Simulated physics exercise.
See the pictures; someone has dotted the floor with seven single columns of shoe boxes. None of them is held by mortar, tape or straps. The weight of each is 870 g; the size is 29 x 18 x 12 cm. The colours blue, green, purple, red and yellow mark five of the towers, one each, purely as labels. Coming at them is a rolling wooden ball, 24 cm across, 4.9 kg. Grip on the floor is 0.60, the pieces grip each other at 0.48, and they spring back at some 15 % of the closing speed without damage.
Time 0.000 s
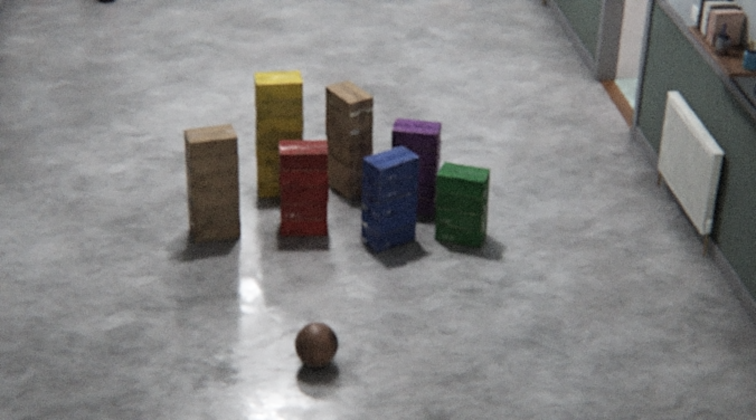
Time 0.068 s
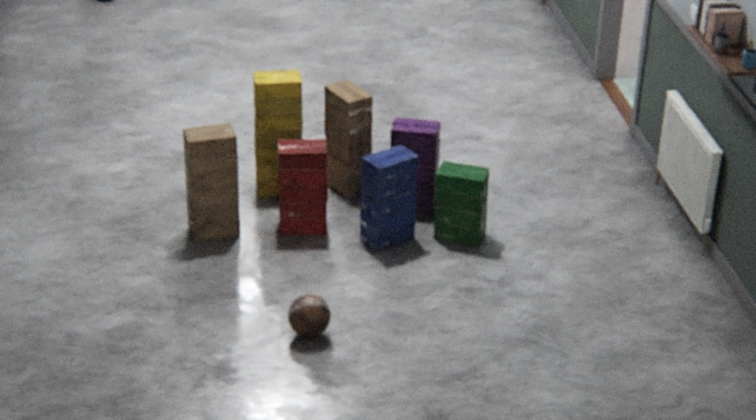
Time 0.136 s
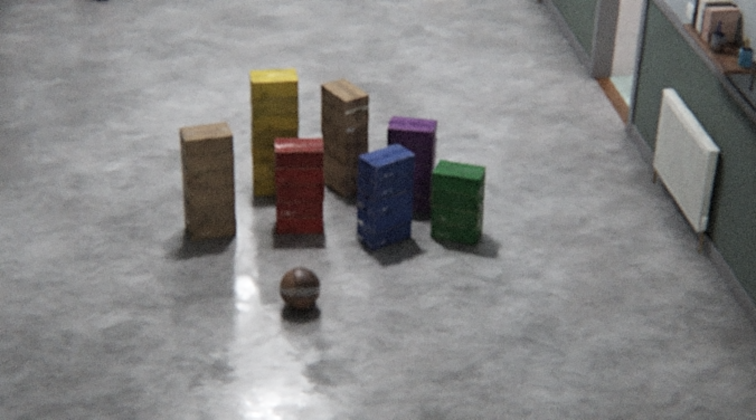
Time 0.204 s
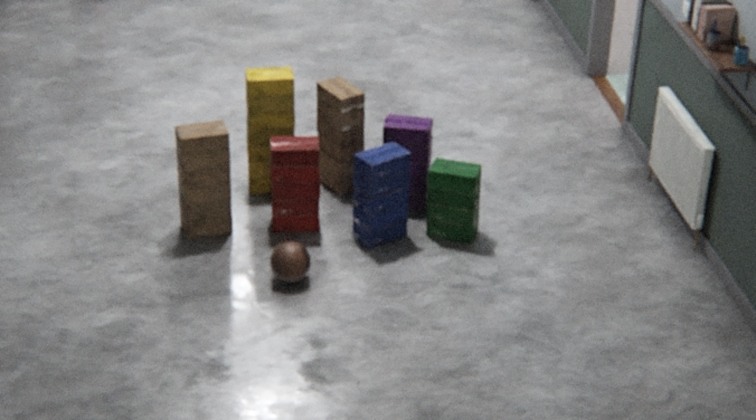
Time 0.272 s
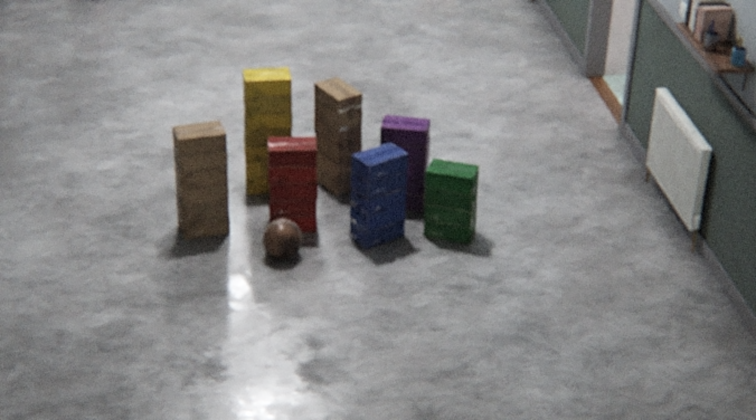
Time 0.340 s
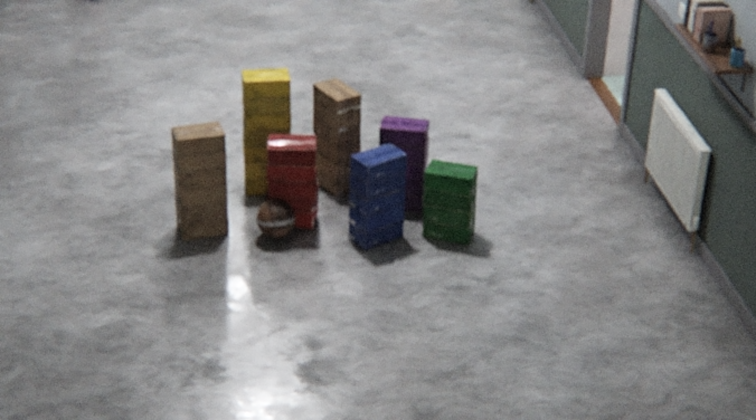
Seven upright stacks of coloured and brown boxes stood on a shiny grey floor as a brown ball rolled away toward them, drifting slightly left, and bumped the red stack, which tilted back slightly.
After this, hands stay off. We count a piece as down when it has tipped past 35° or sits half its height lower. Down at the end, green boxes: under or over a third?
Under.
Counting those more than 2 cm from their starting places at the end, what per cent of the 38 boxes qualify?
I make it 30 per cent.
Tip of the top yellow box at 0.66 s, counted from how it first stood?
About 0°.
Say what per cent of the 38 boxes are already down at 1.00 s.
10 per cent.
After 0.46 s, ball still moving; none of the 4 green boxes down (0 of 38 in all colours); top green box unmoved; top red box 31° from how it stood.
After 0.66 s, ball still moving; none of the 4 green boxes down (3 of 38 in all colours); top green box unmoved; top red box 55° from how it stood, 15 cm lower.
After 1.00 s, ball still moving; none of the 4 green boxes down (3 of 38 in all colours); top green box unmoved; top red box upside down.
In the end (2.0 s), ball rolling away; none of the 4 green boxes down (3 of 38 in all colours); top green box unmoved; top red box upside down. That is 0 per cent. From the last view, middles, top green box near (451, 177), top red box near (294, 257).
